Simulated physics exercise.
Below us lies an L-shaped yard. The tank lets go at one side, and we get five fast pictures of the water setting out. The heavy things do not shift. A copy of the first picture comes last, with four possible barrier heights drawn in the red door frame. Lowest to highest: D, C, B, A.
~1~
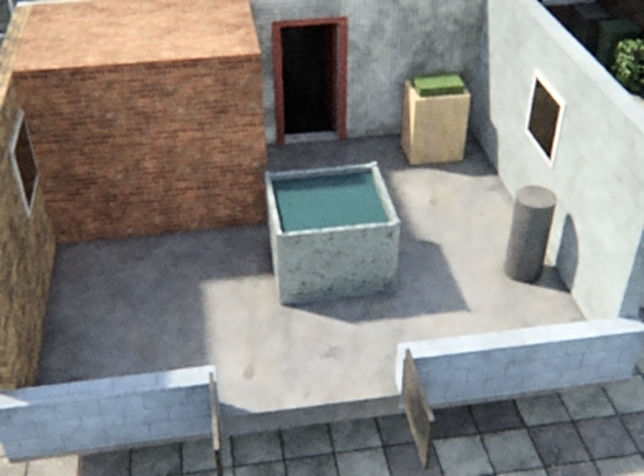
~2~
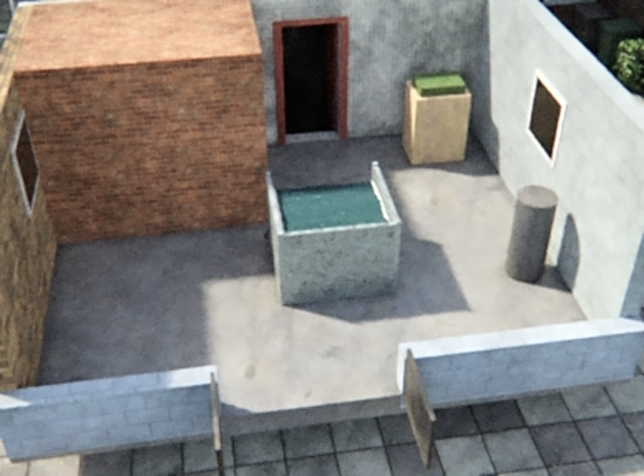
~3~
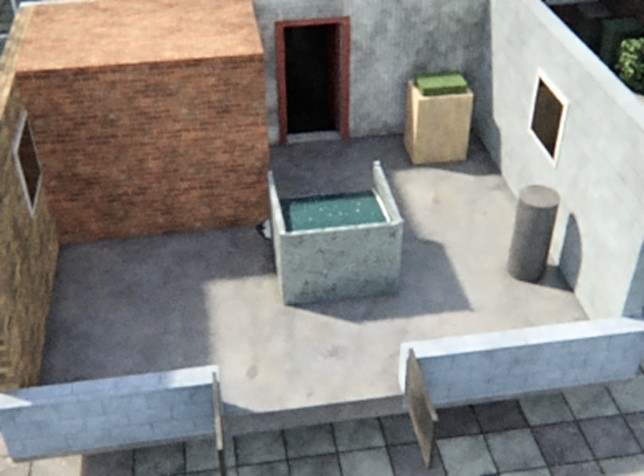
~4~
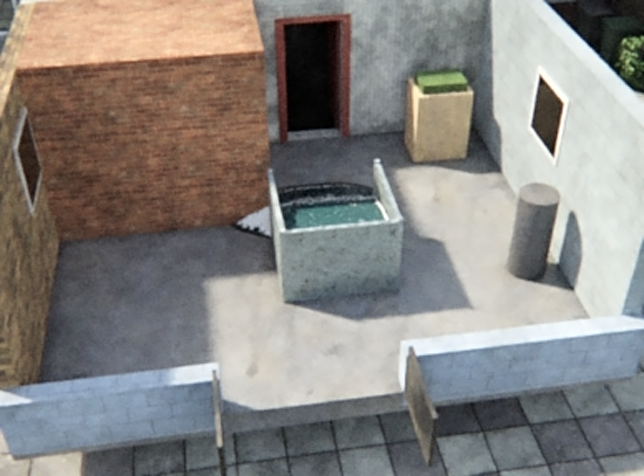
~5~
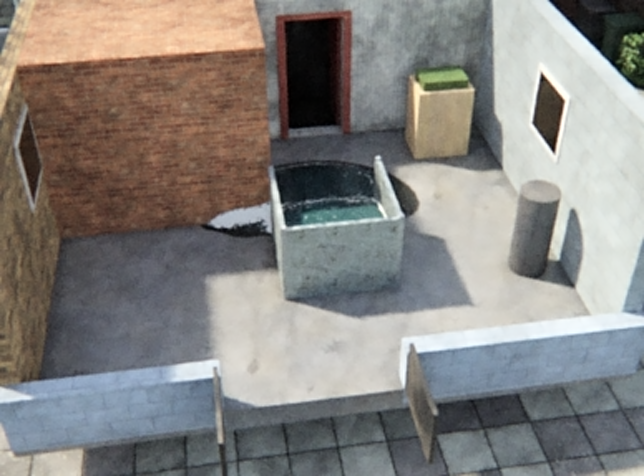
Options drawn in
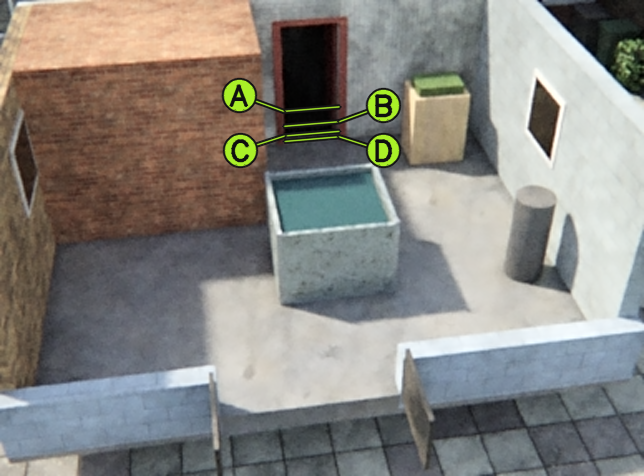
Water fills a pale, square tank in the middle of an L-shaped grey yard, seen from high above the open front gate. A red-brick block stands at left, a red-framed doorway and a tan box topped with green behind, and a grey cylinder at right. The tank's far side opens and the water churns and sinks, spreading over the ground behind, first leftward, then rightward too, while the camera barely shifts.
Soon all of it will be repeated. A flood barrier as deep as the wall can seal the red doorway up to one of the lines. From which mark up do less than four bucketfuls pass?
Take A.
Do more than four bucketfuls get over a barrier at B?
Yes, it does.
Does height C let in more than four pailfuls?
Yes.
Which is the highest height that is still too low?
That is height B.
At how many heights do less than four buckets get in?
One.
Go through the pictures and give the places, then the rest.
Water in the tank at rest, its middle at (329, 203); foot of the red doorway at (312, 141); open gate at (308, 351).
Water covers 1 % of the ground, its front hidden from here.
Water covers 4 % of the ground, its front hidden from here.
Water covers 7 % of the ground, its front hidden from here.
Water covers 12 % of the ground and shows as far out as (345, 164).
On the marked copy, A at (311, 109); B at (311, 123); C at (312, 133); D at (312, 139); from the bottom up D, C, B, A.
For height A, a splash gets over, under a bucket.
For height B, about 13 bucketfuls get in.
For height C, dozens of bucketfuls pour in.
For height D, dozens of bucketfuls pour in.
